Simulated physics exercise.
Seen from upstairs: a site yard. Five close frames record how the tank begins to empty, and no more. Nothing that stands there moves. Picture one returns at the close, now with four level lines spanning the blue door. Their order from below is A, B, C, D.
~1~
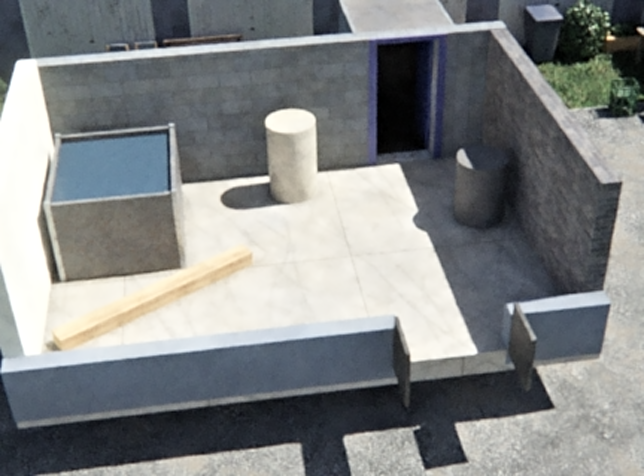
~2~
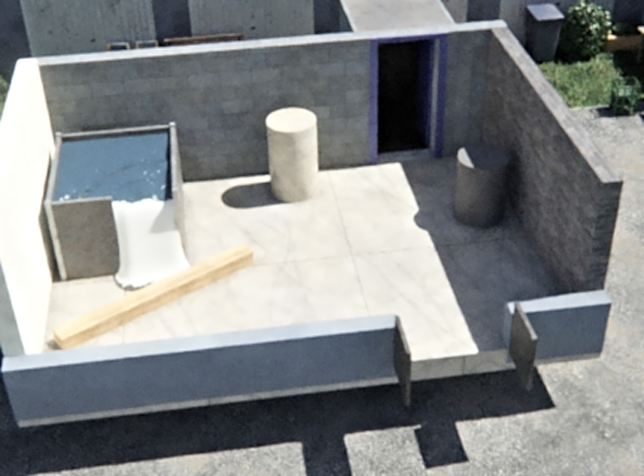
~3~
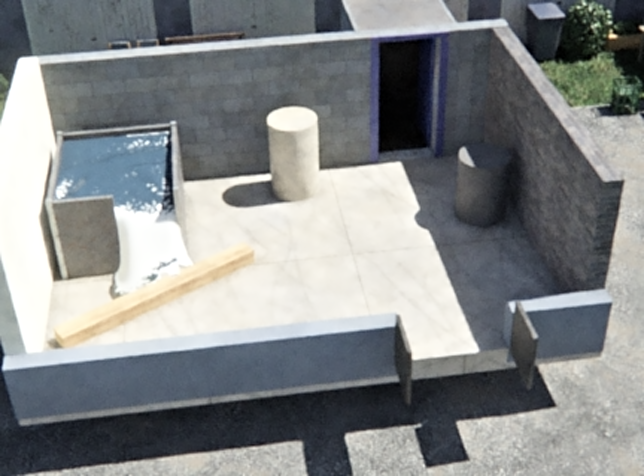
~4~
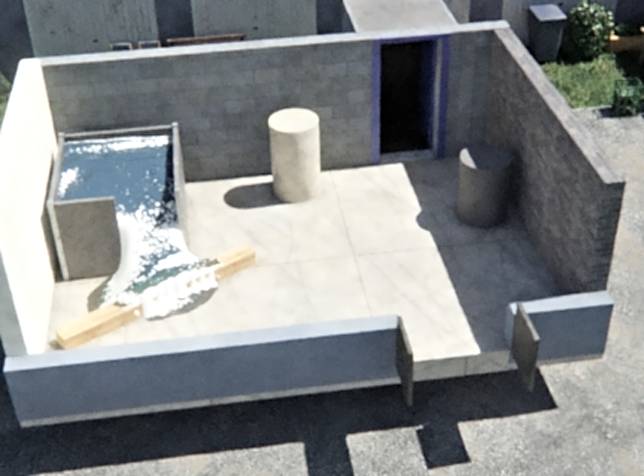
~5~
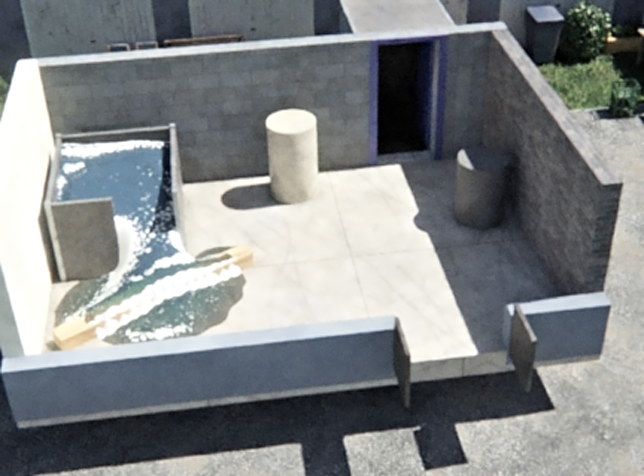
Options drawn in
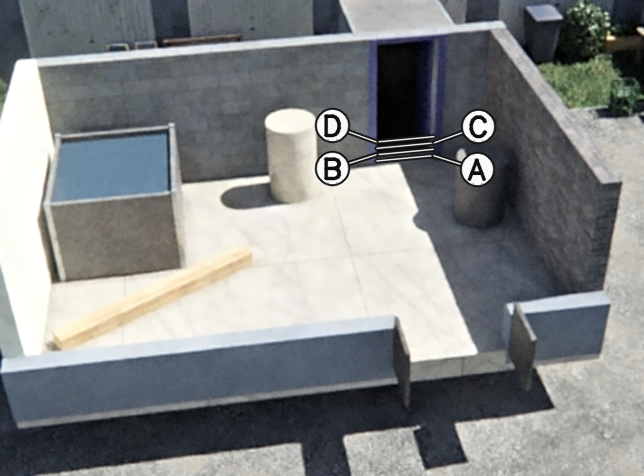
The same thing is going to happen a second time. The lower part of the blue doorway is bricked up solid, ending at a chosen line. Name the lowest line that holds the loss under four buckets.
The answer is height B.
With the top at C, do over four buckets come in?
No, not at all.
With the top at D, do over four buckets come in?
No, not at all.
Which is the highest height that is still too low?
The answer is A.
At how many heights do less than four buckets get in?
Three.
On the marked copy, A at (404, 158); B at (405, 152); C at (405, 145); D at (405, 139); from the bottom up A, B, C, D.
Choosing A, some 15 bucketfuls get in.
Choosing B, a splash gets over, under a bucket.
Choosing C, nothing gets over.
Choosing D, nothing gets over.
